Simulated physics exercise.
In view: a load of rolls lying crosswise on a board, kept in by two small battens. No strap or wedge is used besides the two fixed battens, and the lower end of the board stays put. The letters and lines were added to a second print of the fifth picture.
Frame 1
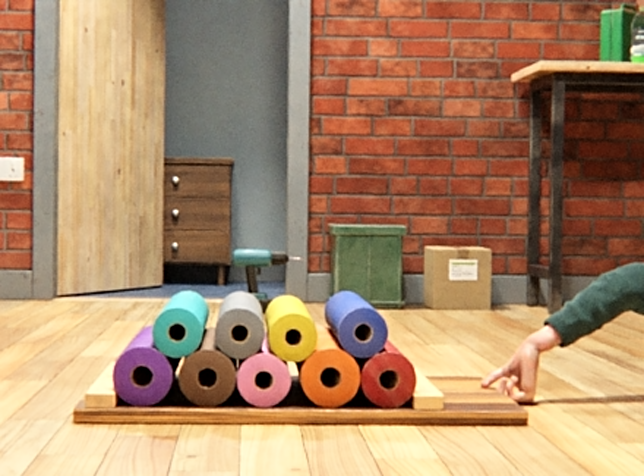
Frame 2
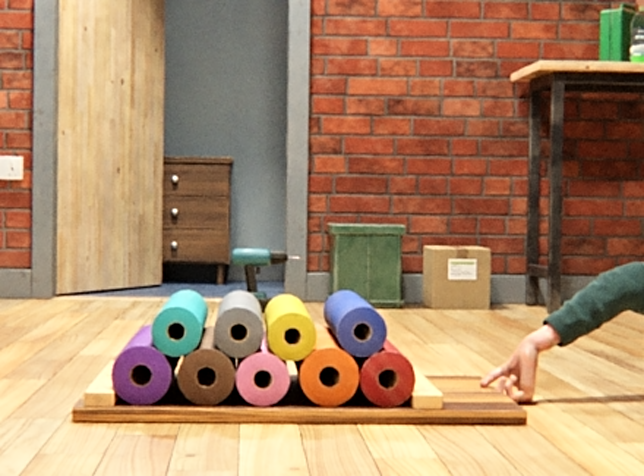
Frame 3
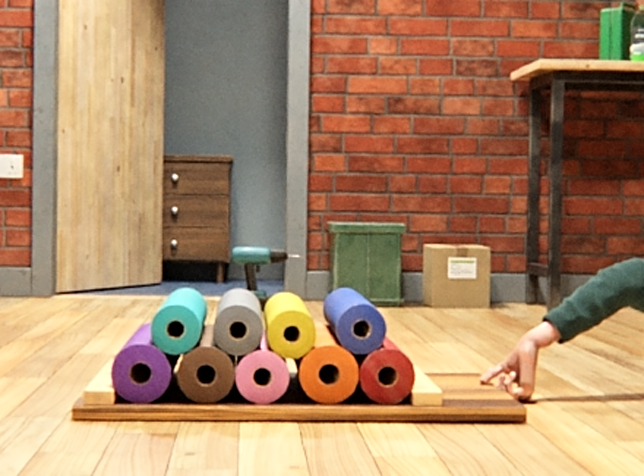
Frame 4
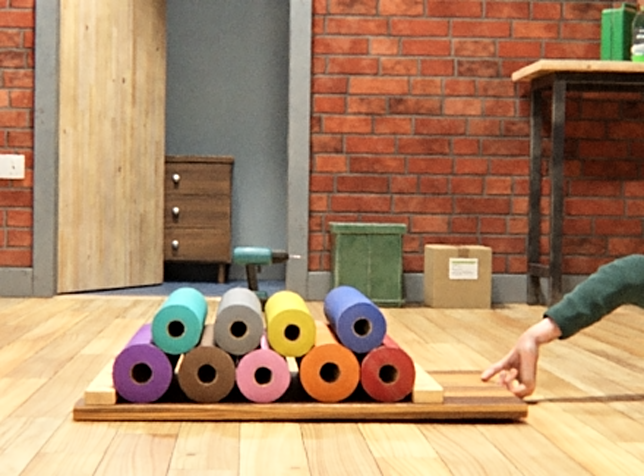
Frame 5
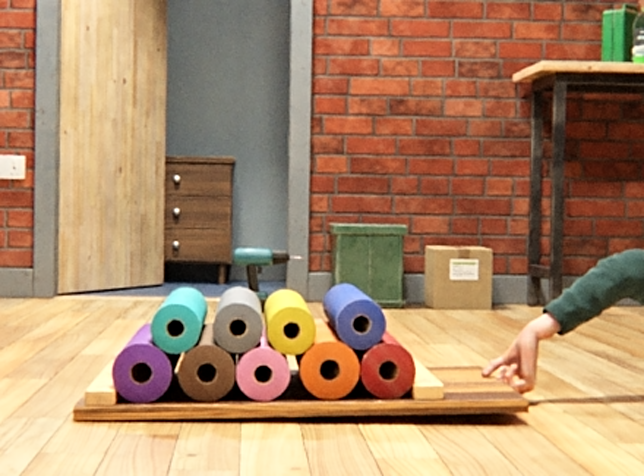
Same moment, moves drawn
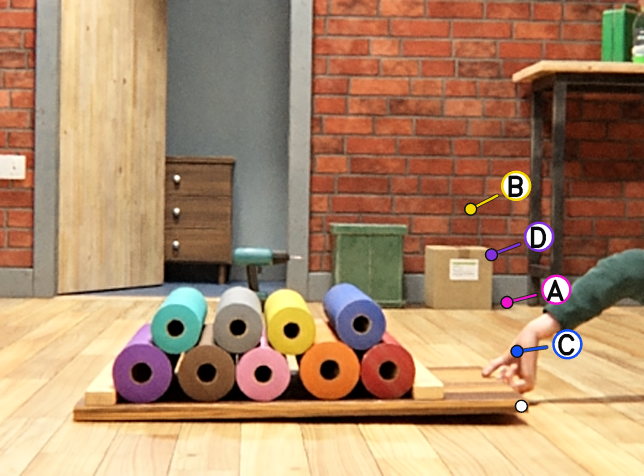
A hand slightly raises the right end of a board holding nine colourful rolls.
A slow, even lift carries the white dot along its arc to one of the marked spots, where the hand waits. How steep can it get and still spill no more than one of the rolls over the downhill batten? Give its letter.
The highest mark that will do is B.
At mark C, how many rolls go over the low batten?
With C, none.
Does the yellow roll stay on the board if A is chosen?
Yes.
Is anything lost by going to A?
No.
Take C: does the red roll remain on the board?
Yes, with C.
On the copy, A at (507, 302); B at (471, 209); C at (517, 351); D at (491, 255); the white dot at (521, 406).
On B. First, board at 16°.
Then, board at 28°.
Finally, board at 28°, none over the low batten.
By contrast, A none over the low batten; C none over the low batten; D none over the low batten.
